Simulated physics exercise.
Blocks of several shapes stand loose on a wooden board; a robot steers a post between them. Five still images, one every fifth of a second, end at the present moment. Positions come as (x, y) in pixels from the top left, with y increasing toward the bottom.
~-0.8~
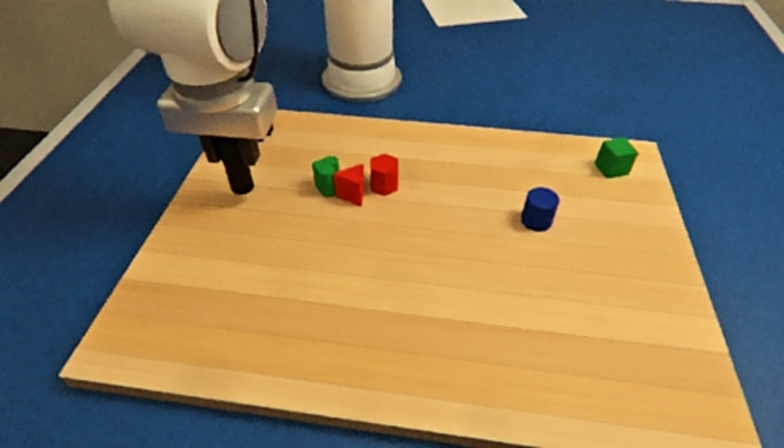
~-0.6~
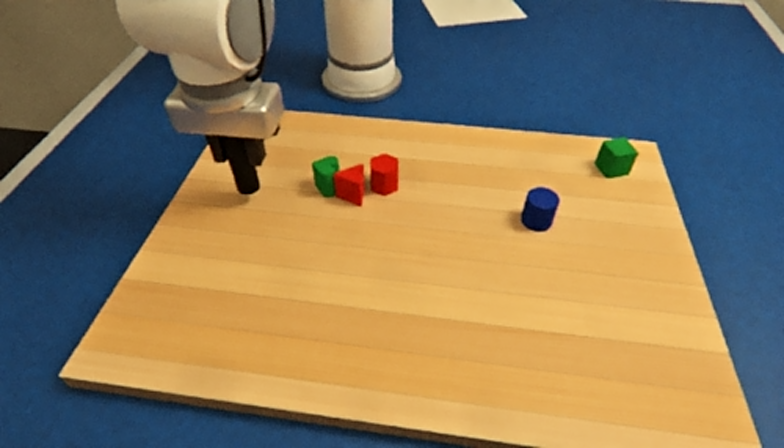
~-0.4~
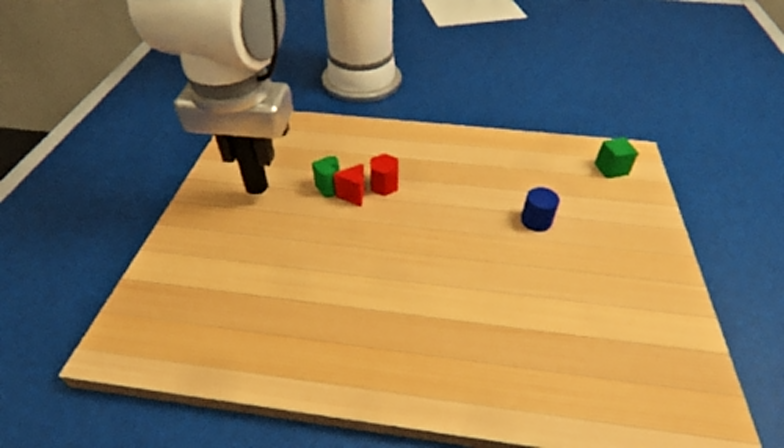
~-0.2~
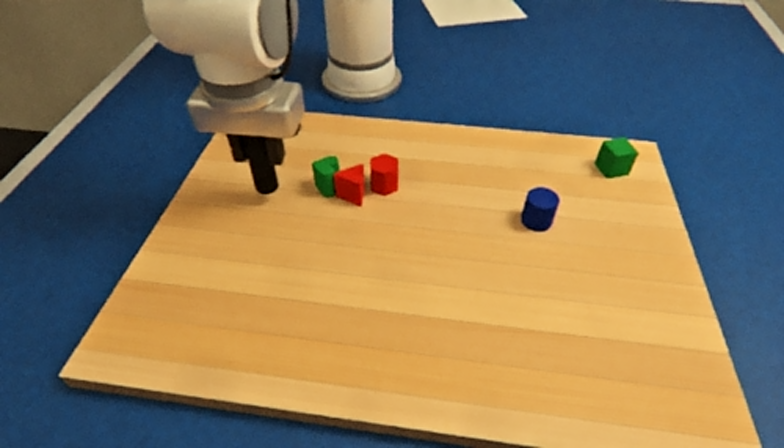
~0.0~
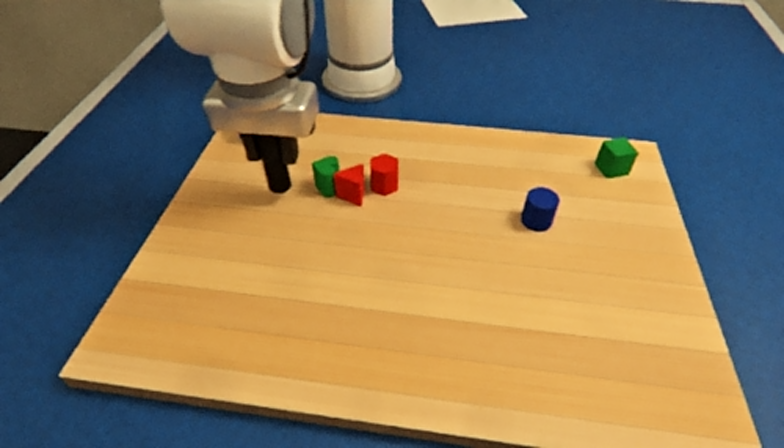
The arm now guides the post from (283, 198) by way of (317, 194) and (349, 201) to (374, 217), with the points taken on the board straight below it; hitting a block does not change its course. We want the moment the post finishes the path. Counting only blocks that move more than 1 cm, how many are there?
The answer will be two.
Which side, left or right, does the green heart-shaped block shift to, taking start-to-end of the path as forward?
Side: Left.
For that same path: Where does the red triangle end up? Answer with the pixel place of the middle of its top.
Near (384, 180).
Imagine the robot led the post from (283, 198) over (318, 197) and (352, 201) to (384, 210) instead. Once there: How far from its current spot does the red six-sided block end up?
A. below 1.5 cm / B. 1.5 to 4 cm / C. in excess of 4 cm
Correct choice: B.
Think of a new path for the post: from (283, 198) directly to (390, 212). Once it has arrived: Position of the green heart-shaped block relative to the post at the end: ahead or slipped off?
Most likely the green heart-shaped block slides off.
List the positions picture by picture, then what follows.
The first frame shows lower end of the post at (243, 188), tops of blocks, green heart-shaped block at (326, 164), red triangle at (352, 173), red six-sided block at (384, 163).
The second frame shows post at (249, 187), blocks as before.
The third frame shows post at (257, 187), blocks as before.
The fourth frame shows post at (267, 187), blocks as before.
The fifth frame shows post at (280, 186), green heart-shaped block at (326, 164), red triangle at (352, 173), red six-sided block at (384, 163).
The first path, step by step. One third of the way, post at (316, 182); green heart-shaped block at (334, 162).
Two thirds of the way, post at (348, 189); green heart-shaped block at (344, 159), turned 35° anticlockwise; red triangle at (369, 176), turned 55° anticlockwise.
At the end, post at (374, 205); green heart-shaped block at (344, 159), turned 35° anticlockwise; red triangle at (384, 180), turned 100° anticlockwise; red six-sided block not moved.
